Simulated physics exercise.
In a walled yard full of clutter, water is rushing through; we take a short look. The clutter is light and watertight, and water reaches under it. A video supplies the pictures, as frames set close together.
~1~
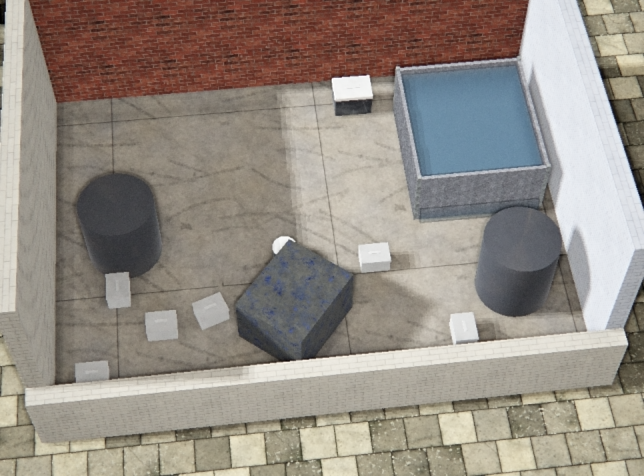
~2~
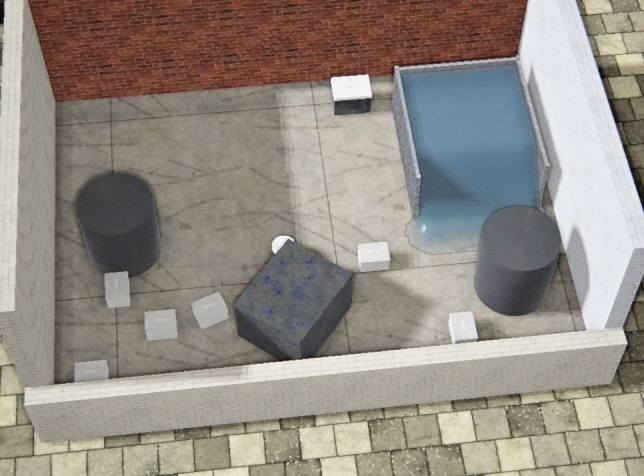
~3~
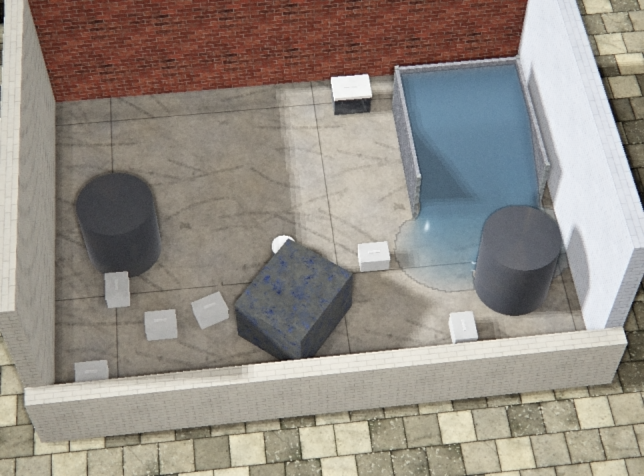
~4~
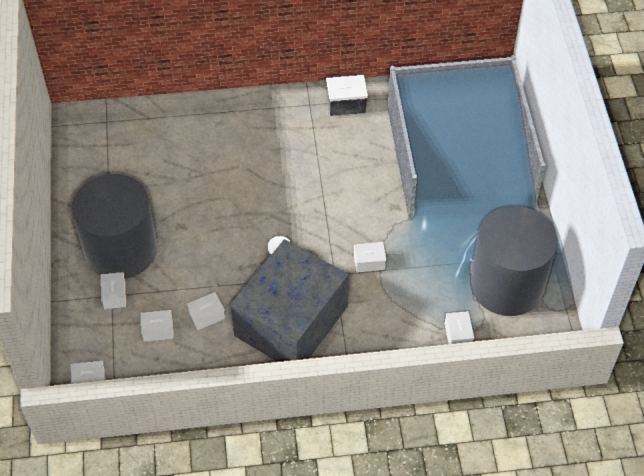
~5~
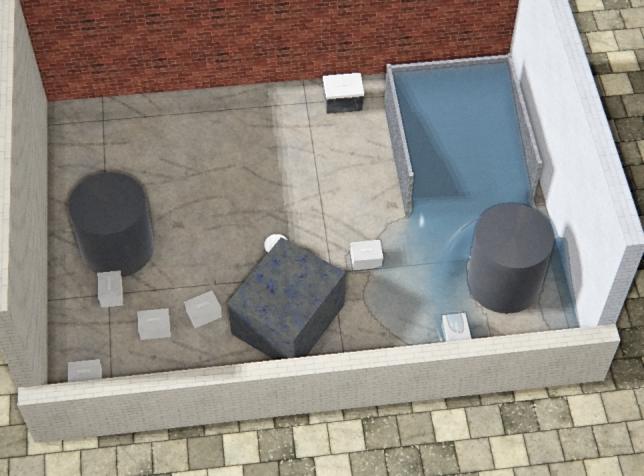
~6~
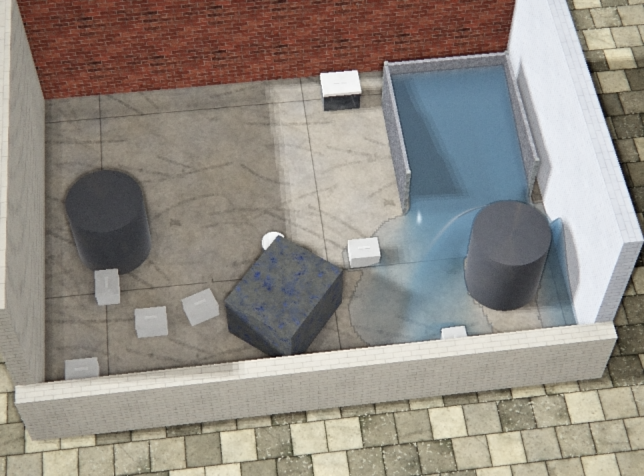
Water pours from the open front of a tank at the right of a walled yard and spreads across the paved floor. It wraps around the dark cylinder and reaches the low front wall, where a small pale block shifts slightly, while the blocks farther left stay put.
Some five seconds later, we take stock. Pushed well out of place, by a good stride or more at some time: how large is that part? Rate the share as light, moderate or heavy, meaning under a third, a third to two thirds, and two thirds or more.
Moderate.
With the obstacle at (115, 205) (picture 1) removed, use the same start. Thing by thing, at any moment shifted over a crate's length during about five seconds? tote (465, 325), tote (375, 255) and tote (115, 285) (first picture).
Went a long way, then went a long way, then never got far.
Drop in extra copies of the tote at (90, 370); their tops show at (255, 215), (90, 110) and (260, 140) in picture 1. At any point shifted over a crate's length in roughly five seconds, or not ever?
The first travels far, the second sits tight and the third travels far.
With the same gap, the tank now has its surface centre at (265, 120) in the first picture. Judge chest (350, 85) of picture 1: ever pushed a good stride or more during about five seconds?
Short version: Travelled less.
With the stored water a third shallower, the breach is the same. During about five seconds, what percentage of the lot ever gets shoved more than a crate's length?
40 % or so.
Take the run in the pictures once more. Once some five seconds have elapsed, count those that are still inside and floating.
By my count, 5.
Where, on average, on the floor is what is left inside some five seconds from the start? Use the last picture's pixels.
Near (194, 235).
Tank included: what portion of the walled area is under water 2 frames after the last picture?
My answer would be close to 25 per cent.
A moment on, 0 of 8 are well off their spots; 1 afloat.
Next, 1 of 8 are well off their spots; 1 afloat.
Later, 3 of 8 are well off their spots; 2 afloat.
In the end, 4 of 8 are well off their spots, and 4 have been at some point; 5 afloat.
